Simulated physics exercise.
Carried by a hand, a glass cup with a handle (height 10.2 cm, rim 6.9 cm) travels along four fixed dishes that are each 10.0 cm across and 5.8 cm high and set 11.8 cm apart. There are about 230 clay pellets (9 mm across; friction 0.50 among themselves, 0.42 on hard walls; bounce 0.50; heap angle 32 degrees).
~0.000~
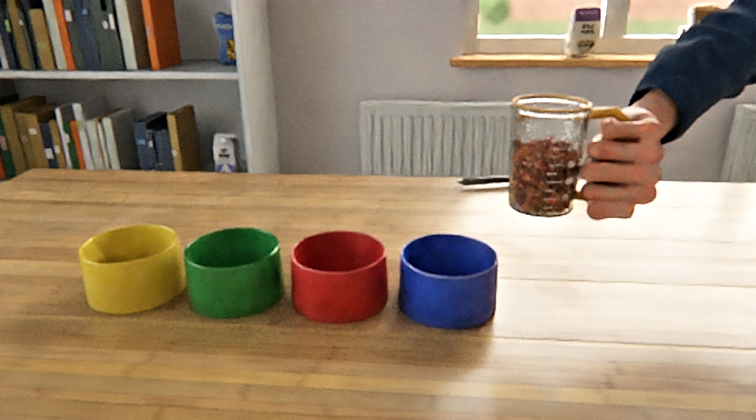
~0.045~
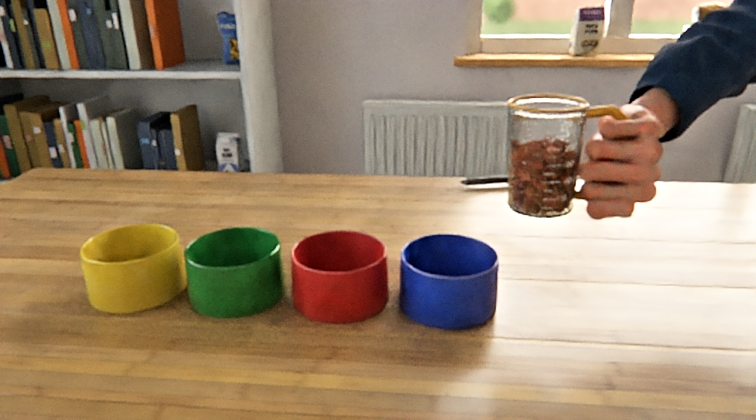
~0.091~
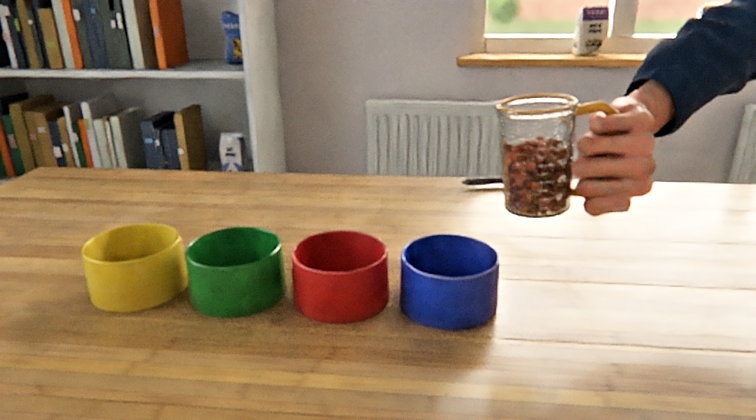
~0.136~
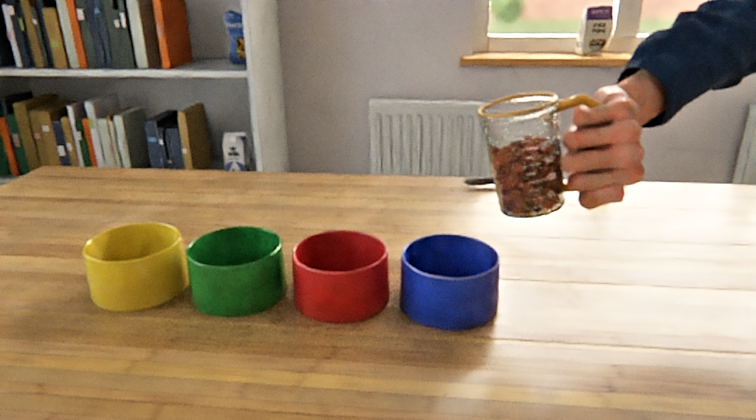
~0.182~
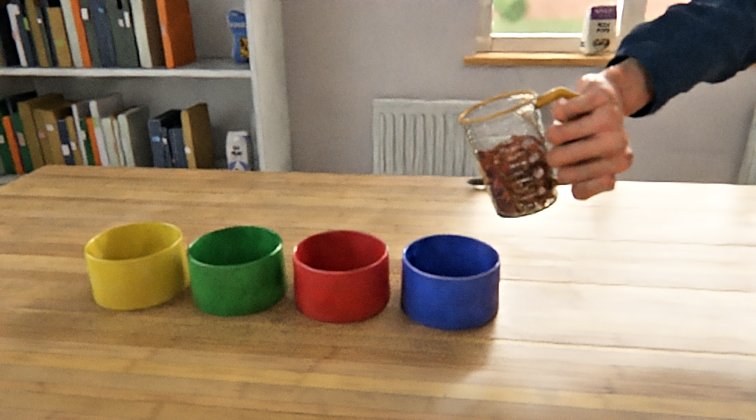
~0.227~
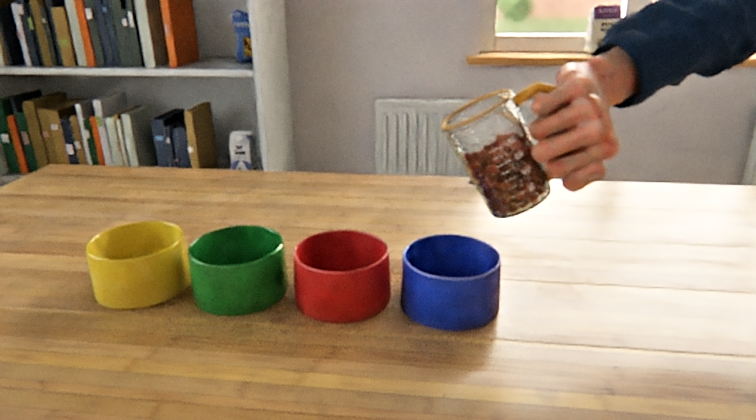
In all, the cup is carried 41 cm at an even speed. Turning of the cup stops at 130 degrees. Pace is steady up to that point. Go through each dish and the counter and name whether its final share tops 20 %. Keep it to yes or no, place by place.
Place by place: Red no, blue no, green yes, yellow no, counter no.
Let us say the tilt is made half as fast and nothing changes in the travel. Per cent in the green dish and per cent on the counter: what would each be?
Green 0; counter 20.
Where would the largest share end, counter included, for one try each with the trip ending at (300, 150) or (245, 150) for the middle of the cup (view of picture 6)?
The biggest share goes to green first, then to green.
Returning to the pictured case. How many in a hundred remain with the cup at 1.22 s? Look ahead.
Around 0 percent.
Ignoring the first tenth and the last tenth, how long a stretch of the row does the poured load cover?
The stretch is around 6 cm long.
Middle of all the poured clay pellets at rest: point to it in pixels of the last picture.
After settling, the middle sits near (233, 275).
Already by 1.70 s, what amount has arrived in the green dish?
It works out to some 90 per cent.
After 0.82 s, tilt 127 degrees; cup holds 80 %, green 5 %.
After 1.22 s, tilt 130 degrees; cup holds 0 %, green 90 %.
Then, at 1.70 s, tilt 130 degrees; cup holds 0 %, green 90 %.
At rest (2.0 s), red 0 %, blue 0 %, green 90 %, yellow 0 %, counter 10 %.
